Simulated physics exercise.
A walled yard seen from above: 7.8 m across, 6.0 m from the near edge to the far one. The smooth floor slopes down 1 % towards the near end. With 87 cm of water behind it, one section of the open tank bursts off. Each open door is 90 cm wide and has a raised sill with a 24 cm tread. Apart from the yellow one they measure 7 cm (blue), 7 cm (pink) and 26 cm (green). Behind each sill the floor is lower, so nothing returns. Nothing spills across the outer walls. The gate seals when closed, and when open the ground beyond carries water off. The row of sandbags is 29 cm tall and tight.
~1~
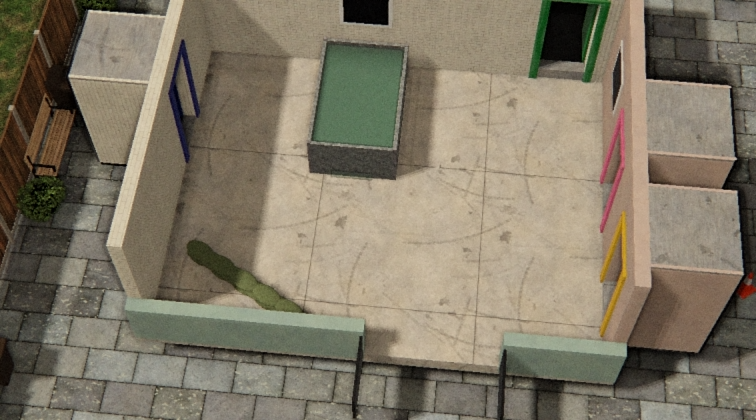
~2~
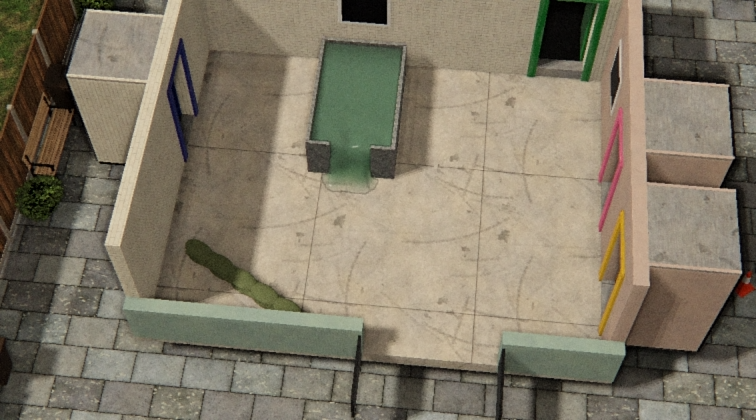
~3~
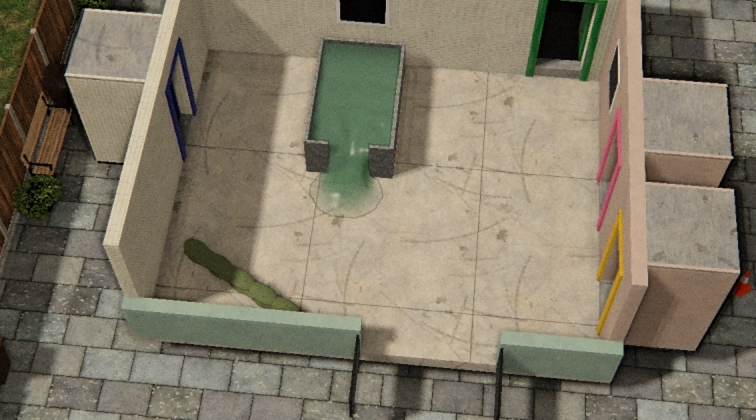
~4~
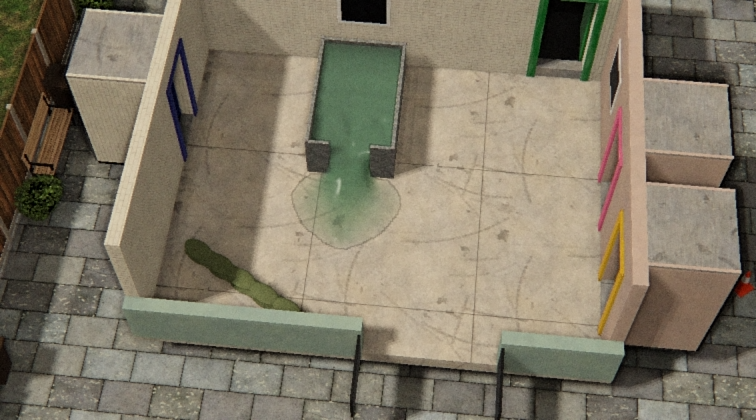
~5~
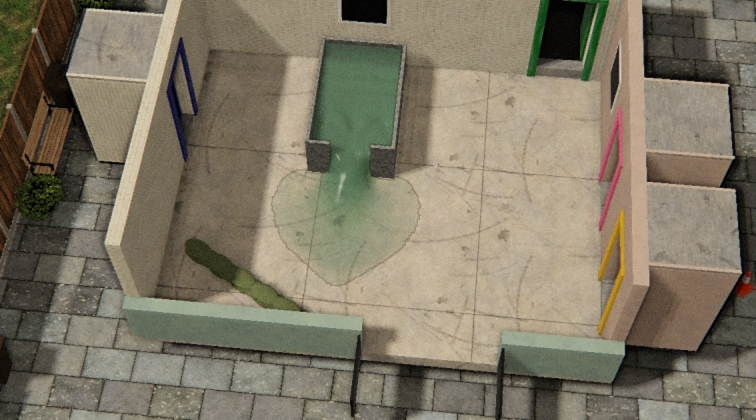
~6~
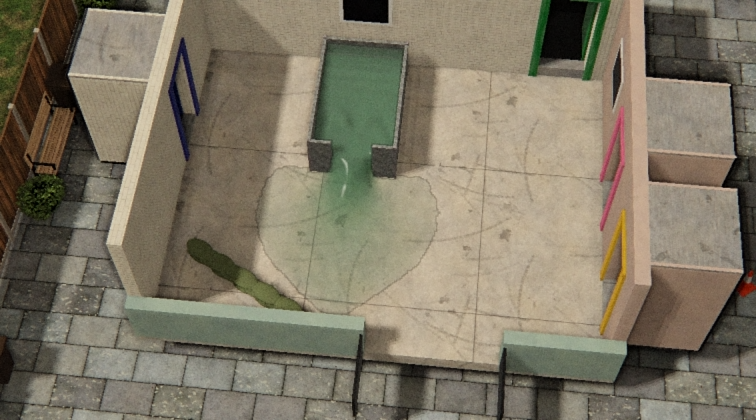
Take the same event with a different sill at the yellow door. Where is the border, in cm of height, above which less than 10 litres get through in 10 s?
Close to 8 cm is just enough.
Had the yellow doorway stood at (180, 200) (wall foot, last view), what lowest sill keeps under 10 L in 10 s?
About 10.5 cm.
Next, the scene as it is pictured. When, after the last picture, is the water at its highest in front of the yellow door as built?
Around 5.5 s.
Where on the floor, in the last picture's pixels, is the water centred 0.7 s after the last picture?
At about (354, 164).
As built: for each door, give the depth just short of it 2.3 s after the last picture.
In cm: Blue 2, pink 0, green 0, yellow 0.
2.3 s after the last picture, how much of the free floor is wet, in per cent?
Near 40 per cent is wet.
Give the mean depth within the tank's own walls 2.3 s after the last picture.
Roughly 41 cm on average.
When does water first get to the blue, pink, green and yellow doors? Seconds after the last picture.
Arrival: Blue 2.2 s, pink 4.5 s, green 8.0 s, yellow 2.6 s.
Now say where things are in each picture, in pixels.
The first picture shows the open tank at (359, 95) is whole and still, 87 cm deep; the yellow door at (613, 279) is dry.
In the second picture, the front is at (332, 188), 0.4 m from the gap at (351, 162); 0.2 m2 of floor is wet, 87 cm left at the back.
In the third picture, the gap is at (349, 163), the front 0.9 m out at (334, 213); the back of the open tank holds 87 cm.
In the fourth picture, water pours out at (350, 164) and has run 1.6 m, to (337, 245); about 8 cm deep outside, 87 cm at the back.
In the fifth picture, water pours out at (351, 163) and has run 2.3 m, to (332, 280); about 6 cm deep outside, 82 cm at the back.
In the sixth picture, the front is at (330, 310), 2.9 m from the gap at (352, 163); 6.3 m2 of floor is wet, 73 cm left at the back; the yellow door at (613, 277), 5.2 m from the gap, is still 3.3 m from the nearest water.
Then, 0.7 s after the last picture water covers 30 % of the floor, deepest (50 cm) near (348, 177); it has not reached the yellow door.
Then, 2.3 s after the last picture water covers 40 % of the floor, deepest (29 cm) near (348, 177); it has not reached the yellow door.
Then, 9.3 s after the last picture water covers 90 % of the floor, deepest (12 cm) near (152, 319); 7 cm at the yellow door, 3 litres in over its 10 cm sill.
At the yellow door as built, the water peaked near 11 cm, 5.3 s after the last picture.
Run again over the same 10 s with other heights there, 23 litres in over 6.5 cm, 2 litres over 10.5 cm. The limit of 10 litres is kept from about 8 cm up.
